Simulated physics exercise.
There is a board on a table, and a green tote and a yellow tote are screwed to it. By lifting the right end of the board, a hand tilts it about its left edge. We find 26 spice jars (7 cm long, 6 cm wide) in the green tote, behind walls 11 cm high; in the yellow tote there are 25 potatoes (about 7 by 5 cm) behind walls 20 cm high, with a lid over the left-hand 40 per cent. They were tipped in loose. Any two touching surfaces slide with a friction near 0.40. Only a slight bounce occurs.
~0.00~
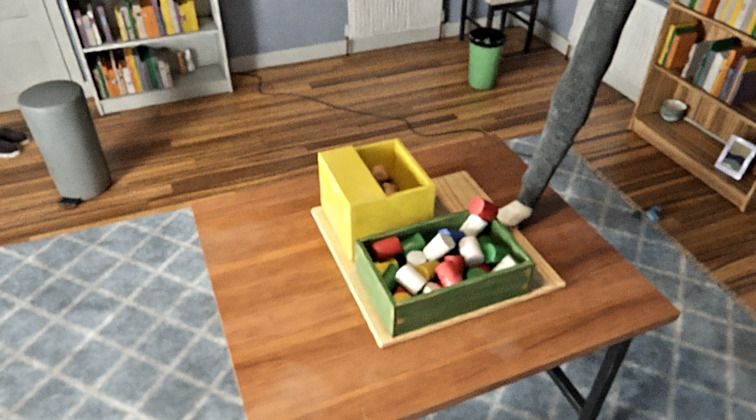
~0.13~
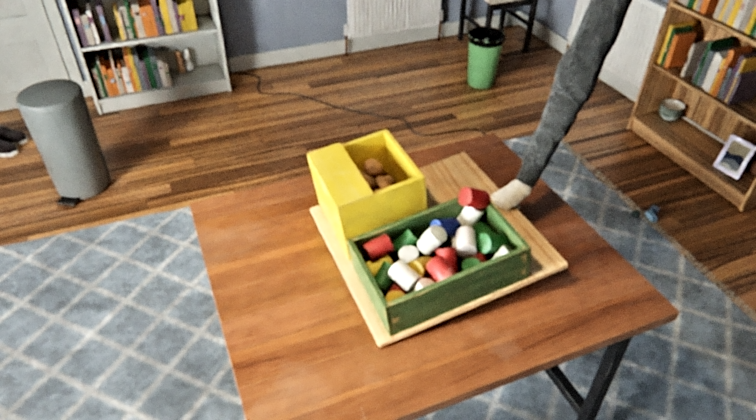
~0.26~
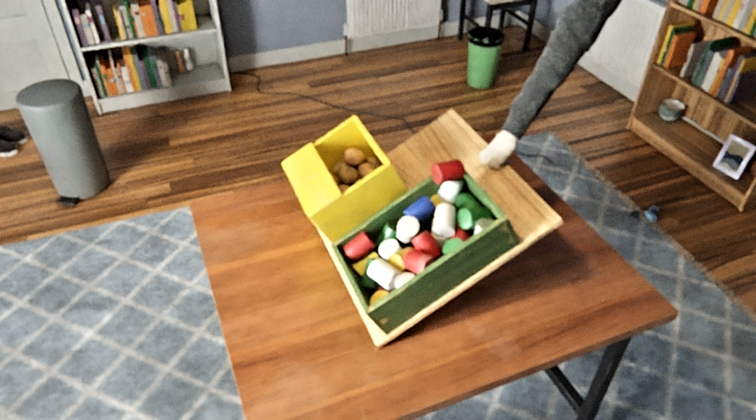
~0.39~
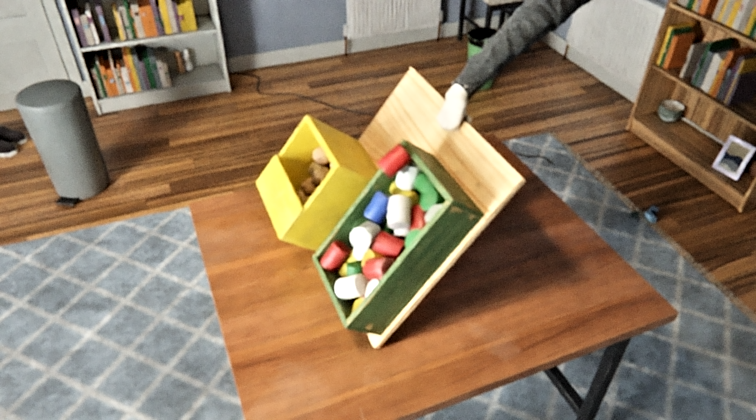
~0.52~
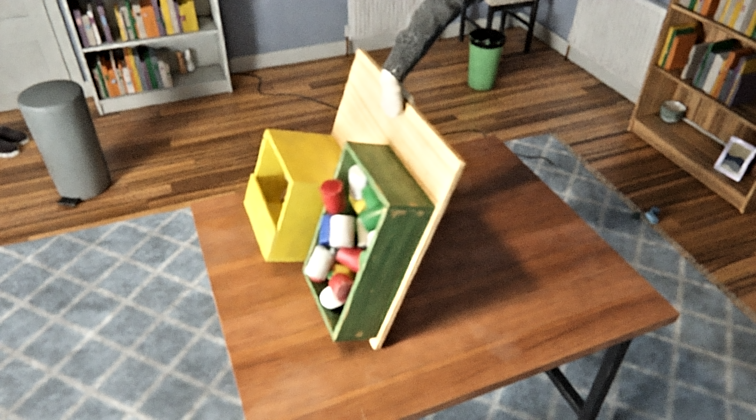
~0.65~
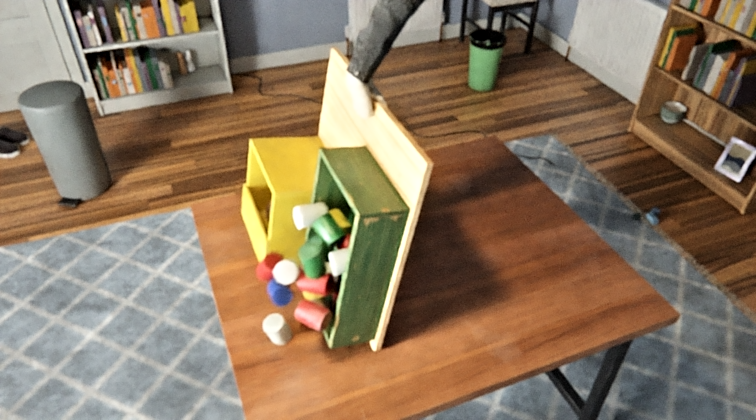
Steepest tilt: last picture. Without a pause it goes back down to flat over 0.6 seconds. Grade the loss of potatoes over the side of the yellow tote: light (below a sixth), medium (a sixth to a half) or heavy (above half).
Light.
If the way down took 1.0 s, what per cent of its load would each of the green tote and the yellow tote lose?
Green tote 60, yellow tote 0 per cent.
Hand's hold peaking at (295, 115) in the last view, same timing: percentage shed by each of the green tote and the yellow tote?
Green tote 90 %, yellow tote 0 %.
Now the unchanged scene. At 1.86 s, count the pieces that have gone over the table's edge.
Piece count: Some 8.
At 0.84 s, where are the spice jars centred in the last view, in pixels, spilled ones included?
Close to (317, 300).
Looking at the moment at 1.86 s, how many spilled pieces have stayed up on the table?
I'd put it at close to 8.
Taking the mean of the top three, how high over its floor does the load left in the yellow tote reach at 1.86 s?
12 cm or thereabouts.
After 0.84 s, tilt 60°; 12 of 26 out of the green tote and 0 of 25 out of the yellow tote.
After 1.08 s, tilt 15°; 16 of 26 out of the green tote and 0 of 25 out of the yellow tote.
After 1.42 s, tilt 0°; 16 of 26 out of the green tote and 0 of 25 out of the yellow tote.
Final count (at 1.86 s), 16 of 26 out of the green tote and 0 of 25 out of the yellow tote. Asked share, 0 of 25, 0 per cent.
